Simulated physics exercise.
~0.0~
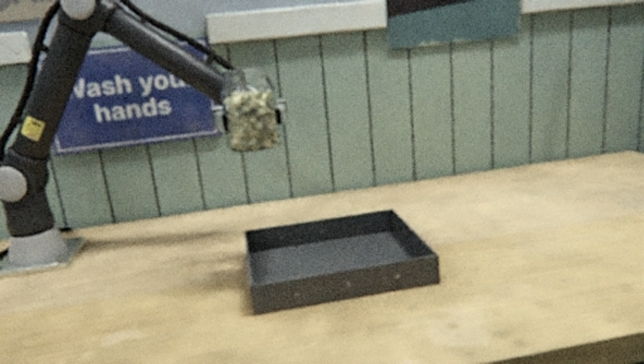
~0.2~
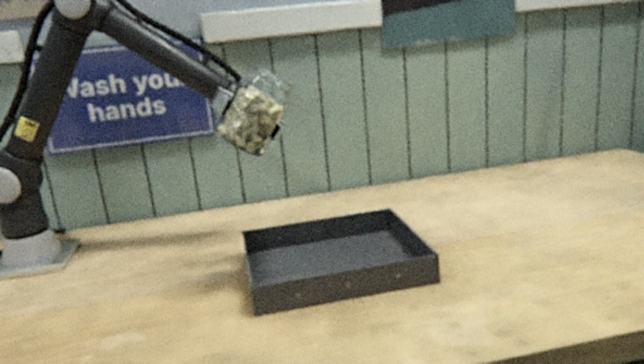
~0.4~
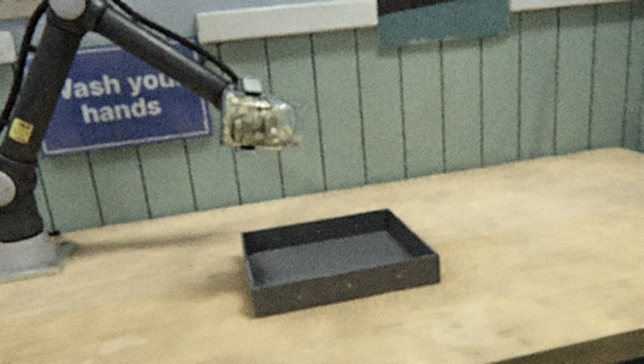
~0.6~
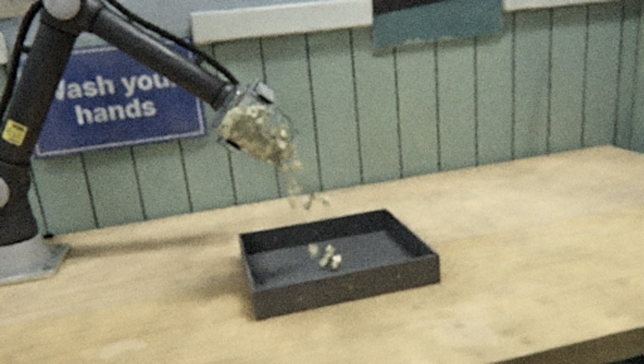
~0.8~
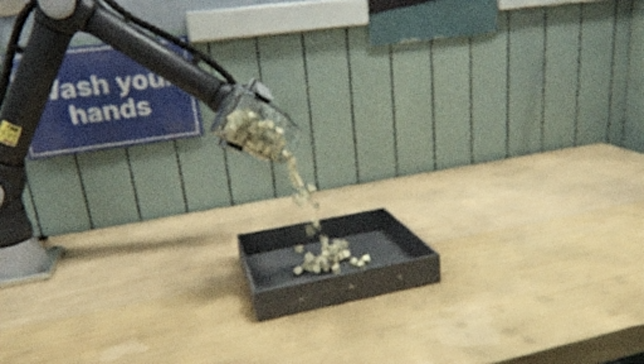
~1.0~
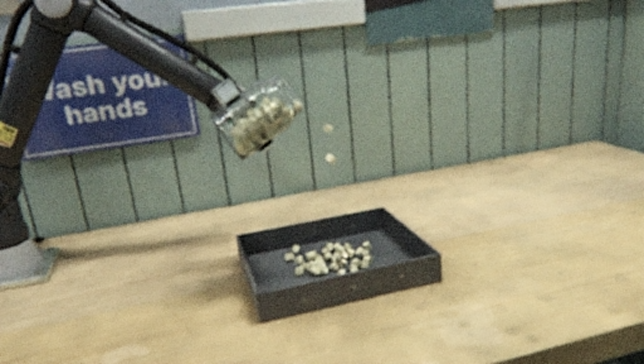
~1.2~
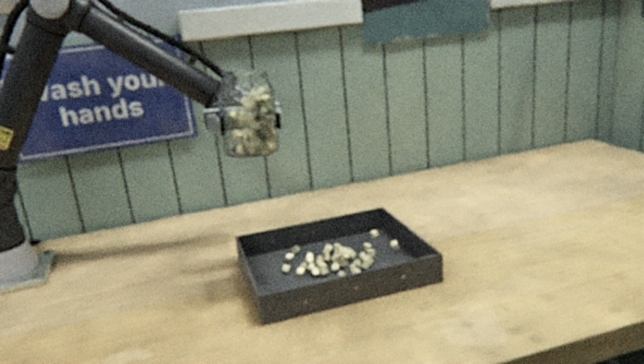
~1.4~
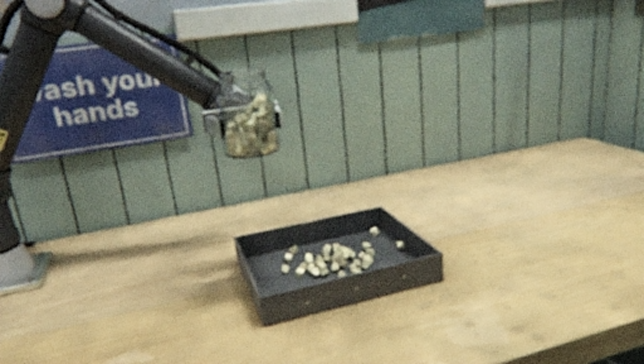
A dark robot arm on the left holds a clear jar of pale vegetable dice above a pale wooden table, seen from slightly above and in front. A shallow black tray sits mid-table, with green panelled boards behind and a blue sign about washing hands behind the arm. The arm tips the jar rightward until its mouth points downward, and dice pour in a thin stream into the tray. It then turns the jar back upright as the last few pieces drop. A loose scatter of dice rests in the tray, while many remain in the jar.
